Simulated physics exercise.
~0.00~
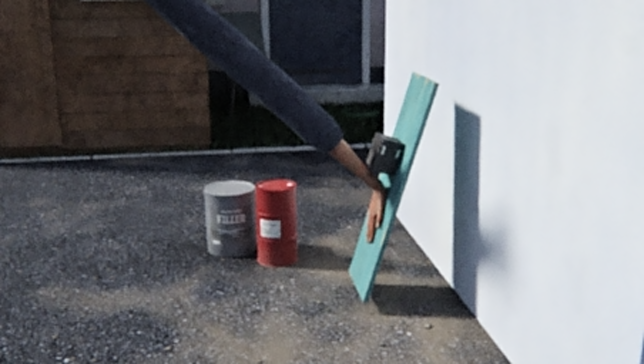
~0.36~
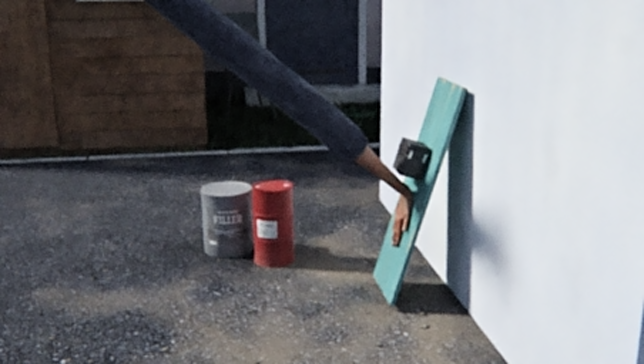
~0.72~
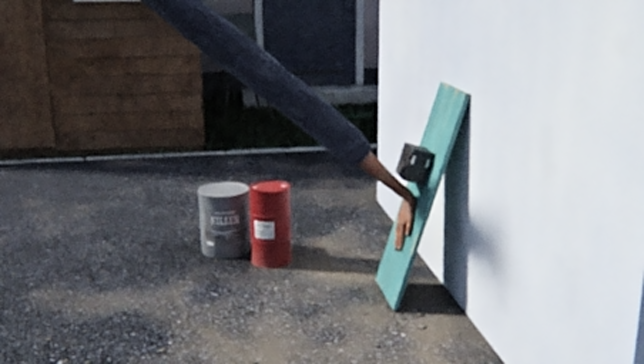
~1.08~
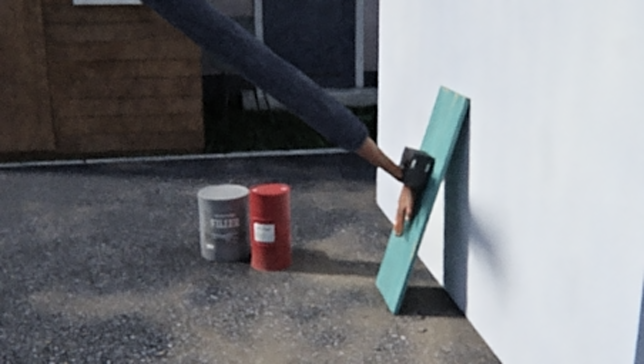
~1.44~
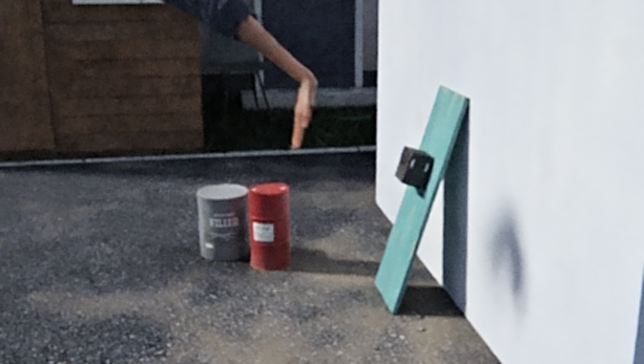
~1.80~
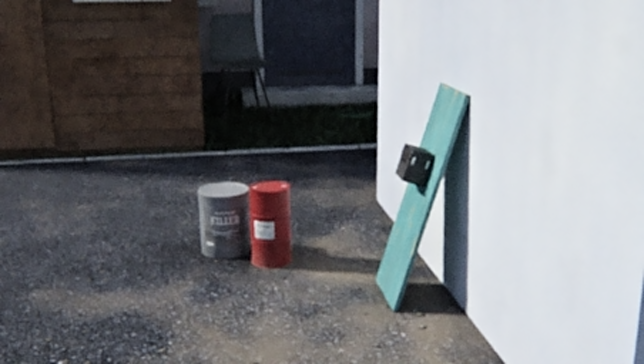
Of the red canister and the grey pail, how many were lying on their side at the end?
None of them were lying on their side. Both the red canister and the grey pail were still standing upright at the end.
